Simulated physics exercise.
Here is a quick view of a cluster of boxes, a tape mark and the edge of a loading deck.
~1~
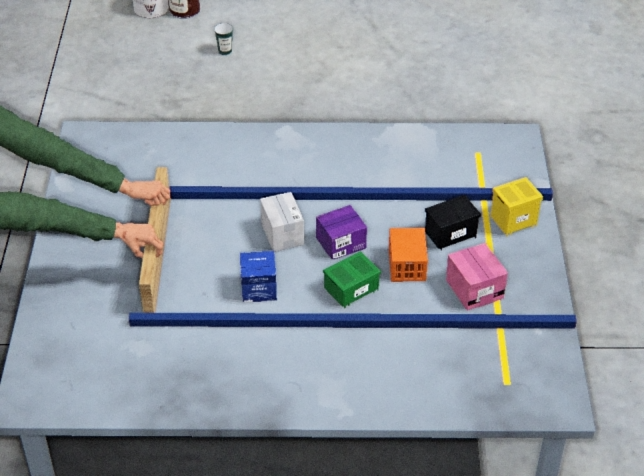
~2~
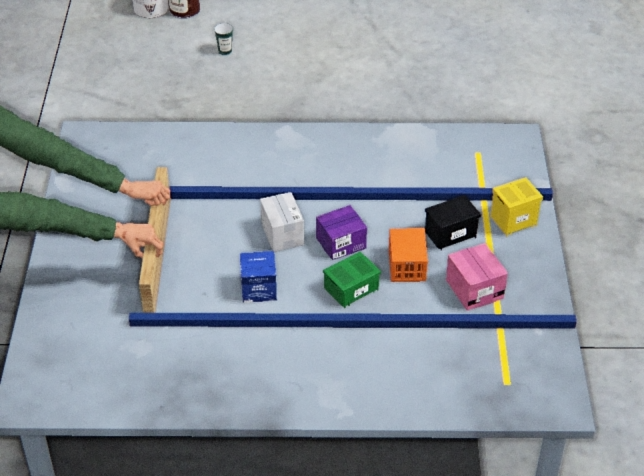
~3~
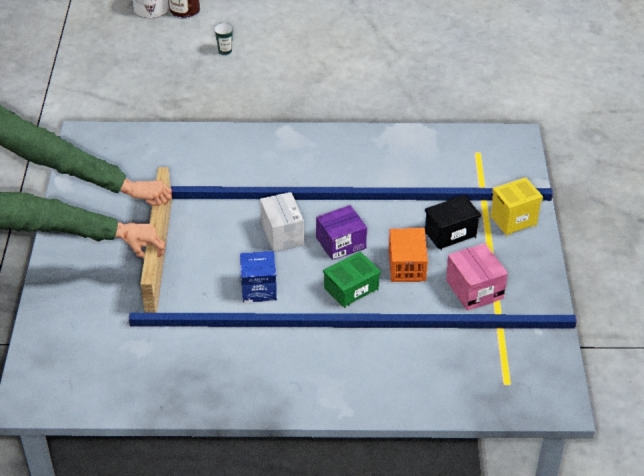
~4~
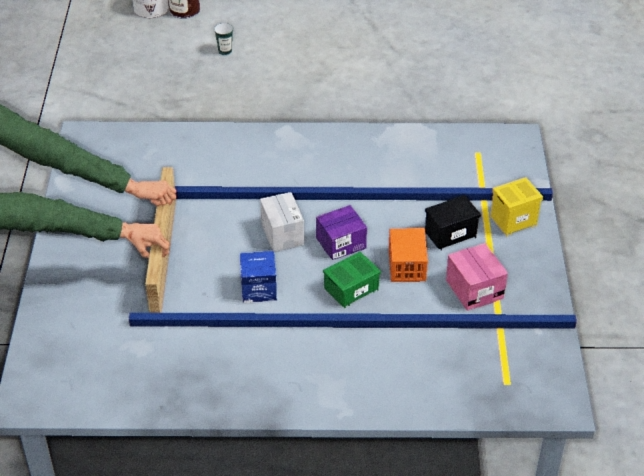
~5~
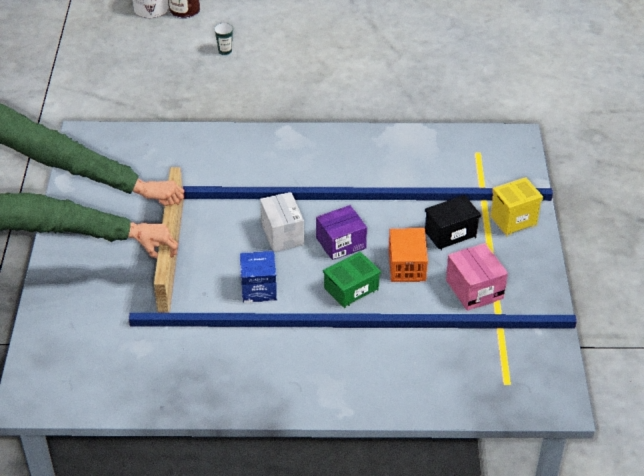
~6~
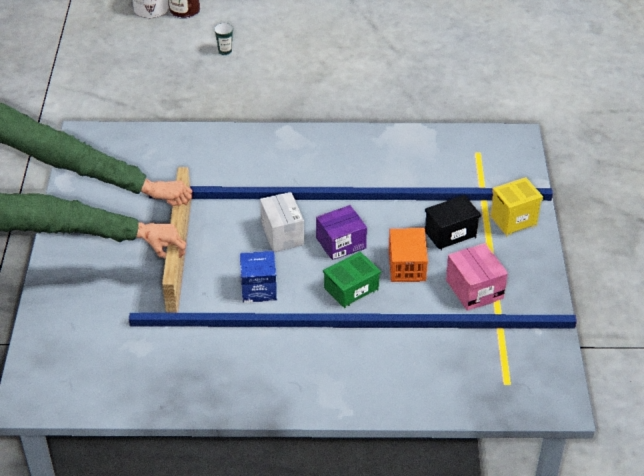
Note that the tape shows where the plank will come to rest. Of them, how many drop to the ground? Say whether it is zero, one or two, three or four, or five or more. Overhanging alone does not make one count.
It is three or four.
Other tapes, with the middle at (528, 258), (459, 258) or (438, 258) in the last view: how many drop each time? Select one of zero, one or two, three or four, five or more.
Five or more; one to two; none at all.
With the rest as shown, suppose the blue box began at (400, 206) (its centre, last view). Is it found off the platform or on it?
In that case it never drops.
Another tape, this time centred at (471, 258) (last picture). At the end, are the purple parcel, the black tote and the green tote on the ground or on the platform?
Here's how it goes: The purple parcel stays where it is, the black tote stays where it is, and the green tote stays where it is.
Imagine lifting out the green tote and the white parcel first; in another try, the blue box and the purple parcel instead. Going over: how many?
The count is 2 in the first case and 1 in the second.
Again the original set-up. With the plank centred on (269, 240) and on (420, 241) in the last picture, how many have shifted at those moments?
It comes to 2 for the first spot, 8 for the other.
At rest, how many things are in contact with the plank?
2 in contact.
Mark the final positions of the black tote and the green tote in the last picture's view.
Black tote at (549, 213), green tote at (556, 292).
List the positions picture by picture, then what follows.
The first frame shows yellow tote (516, 207); pink parcel (476, 277); black tote (452, 223); plank (156, 240); tape (491, 258).
The second frame shows pink parcel (476, 277); purple parcel (341, 233).
The third frame shows black tote (452, 223); blue box (258, 277).
The fourth frame shows yellow tote (516, 207); plank (162, 240).
The fifth frame shows pink parcel (476, 277); green tote (352, 280).
The sixth frame shows yellow tote (516, 207); pink parcel (476, 277); black tote (452, 223); plank (178, 240); tape (491, 258).
Early on, none off yet; yellow tote at rest near (516, 207); pink parcel at rest near (476, 277); black tote at rest near (452, 223).
Finally, the number that fall off is three or four; lost, orange crate, pink parcel and yellow tote.
